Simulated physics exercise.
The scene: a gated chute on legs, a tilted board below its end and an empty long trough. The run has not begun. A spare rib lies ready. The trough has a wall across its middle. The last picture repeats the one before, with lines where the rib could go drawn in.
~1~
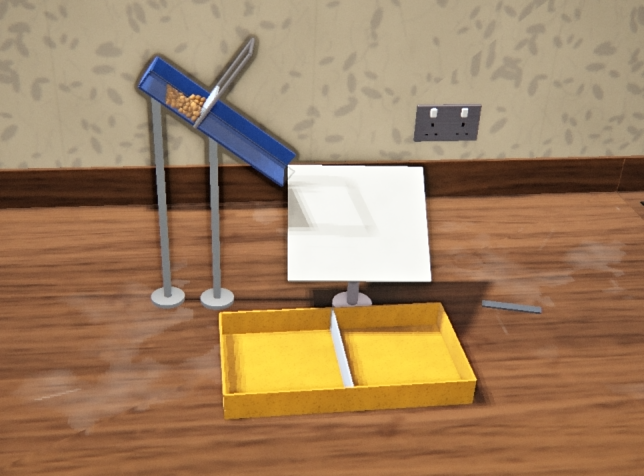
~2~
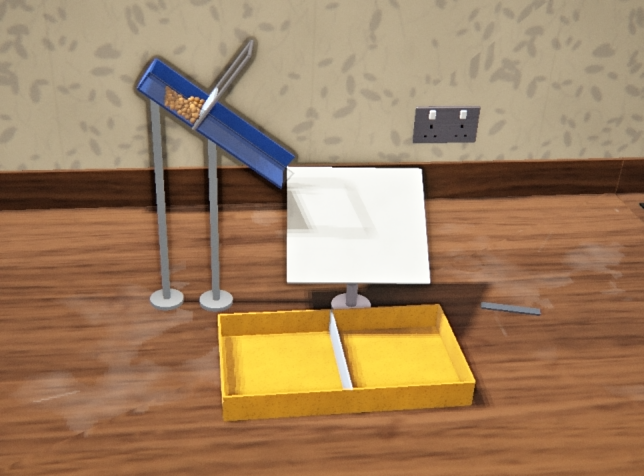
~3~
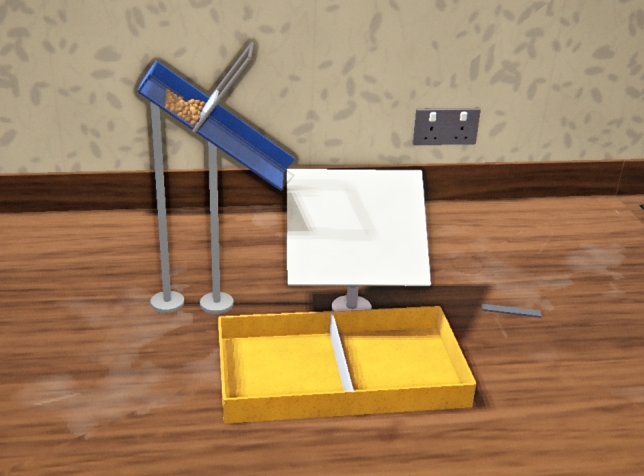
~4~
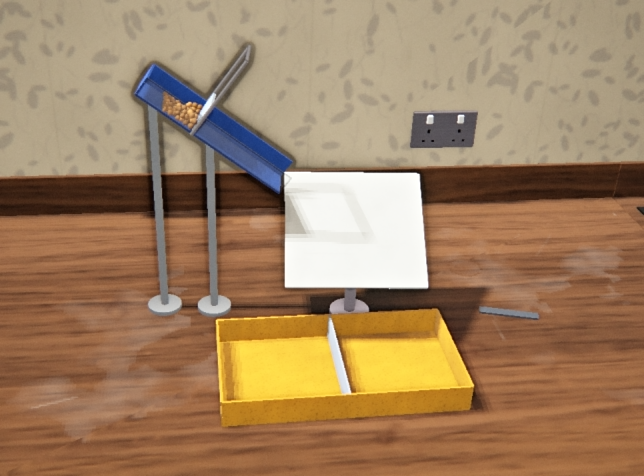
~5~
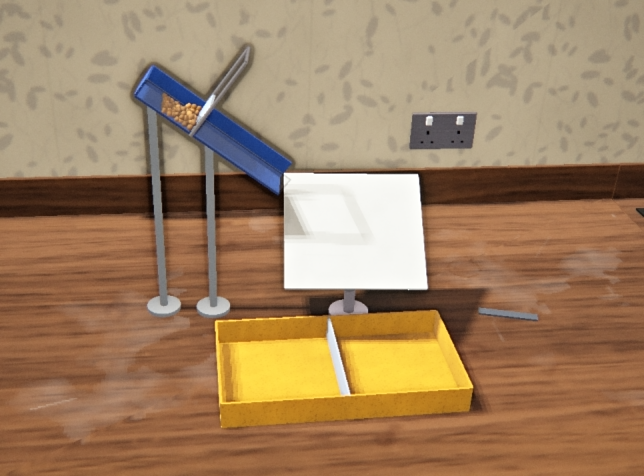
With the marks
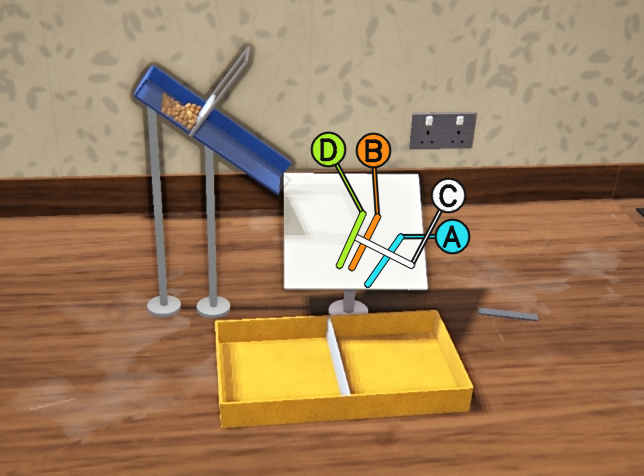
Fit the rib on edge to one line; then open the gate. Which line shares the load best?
Go for B.
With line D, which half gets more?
Left.
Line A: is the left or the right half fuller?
Right.
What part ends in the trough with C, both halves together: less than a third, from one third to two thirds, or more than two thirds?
Line C gives more than two thirds.
On the marked copy, line A from (400, 236) to (367, 284); line B from (377, 216) to (351, 267); line C from (355, 236) to (411, 265); line D from (362, 213) to (339, 265).
With A, of what is caught, about a tenth in the left half, the larger part in the right.
With B, of what is caught, roughly half in the left half, roughly half in the right.
With C, of what is caught, about a tenth in the left half, the larger part in the right.
With D, of what is caught, the larger part in the left half, about a tenth in the right.
